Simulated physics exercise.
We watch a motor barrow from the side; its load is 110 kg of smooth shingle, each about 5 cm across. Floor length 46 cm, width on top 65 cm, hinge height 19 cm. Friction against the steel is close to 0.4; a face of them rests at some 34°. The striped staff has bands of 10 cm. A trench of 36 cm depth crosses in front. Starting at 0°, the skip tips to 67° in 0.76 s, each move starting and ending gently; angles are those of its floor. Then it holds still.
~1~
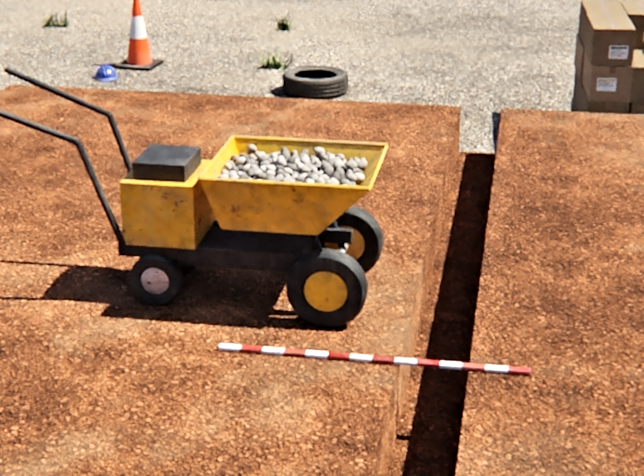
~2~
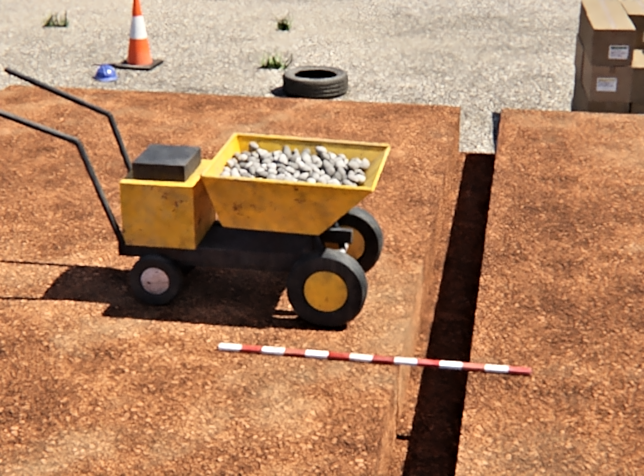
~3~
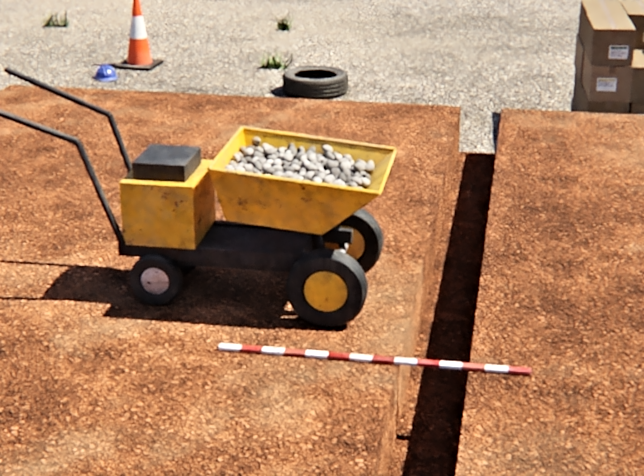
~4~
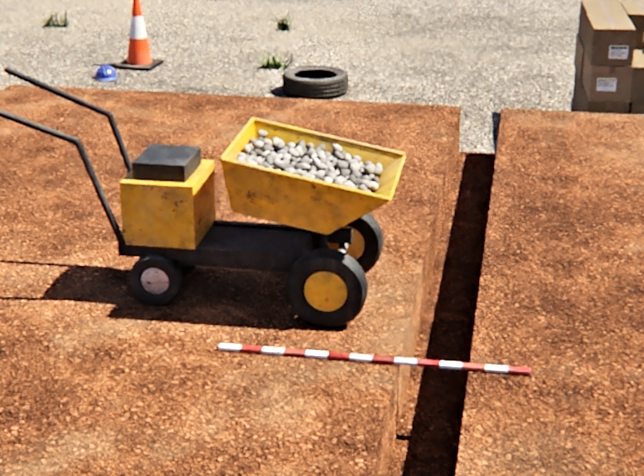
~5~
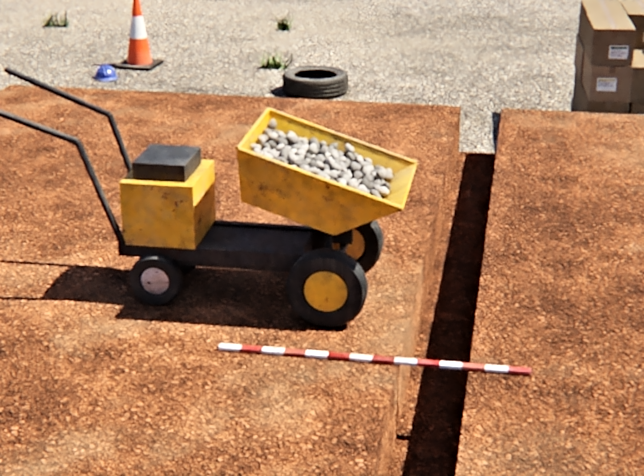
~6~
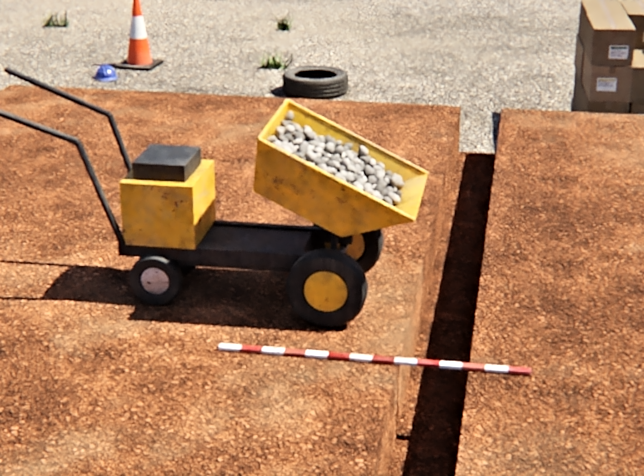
A yellow skip full of grey stones tilts steadily toward the right on a stationary barrow.
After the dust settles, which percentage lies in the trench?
About 26 per cent.
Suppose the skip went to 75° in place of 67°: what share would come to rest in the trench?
Then about 30 per cent.
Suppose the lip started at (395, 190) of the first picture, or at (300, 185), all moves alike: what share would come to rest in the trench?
About 5 and 95 per cent.
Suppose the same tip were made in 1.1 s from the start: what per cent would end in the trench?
It would be near 30 per cent.
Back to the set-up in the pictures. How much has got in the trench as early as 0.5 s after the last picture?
Some 10 per cent.
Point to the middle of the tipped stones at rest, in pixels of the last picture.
Their middle is at about (522, 310).
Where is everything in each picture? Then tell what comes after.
The first frame shows lip at (370, 189), floor tilted 0°, highest stones at (313, 163).
In the second frame, the skip is at 1°, its lip at (372, 190); the top of the load is at (308, 161).
In the third frame, the skip is at 5°, its lip at (380, 194); the top of the load is at (268, 154).
The fourth frame shows lip at (390, 200), floor tilted 11°, highest stones at (264, 146).
In the fifth frame, the skip is at 18°, its lip at (402, 209); the top of the load is at (272, 136).
The sixth frame shows lip at (414, 220), floor tilted 26°, highest stones at (288, 130).
Then, 0.2 s after the last picture the floor is at 57°, 100 % in the skip; the foremost stones are at (443, 250).
Then, 0.5 s after the last picture the floor is at 67°, 61 % in the skip, 9 % in the trench, 30 % past the trench; the foremost stones are at (527, 320).
Then, 0.9 s after the last picture the floor is at 67°, 14 % in the skip, 14 % in the trench, 72 % past the trench; the foremost stones are past the picture's edge.
Then, 2.8 s after the last picture the floor is at 67°, 0 % in the skip, 26 % in the trench, 74 % past the trench; the foremost stones are past the picture's edge.
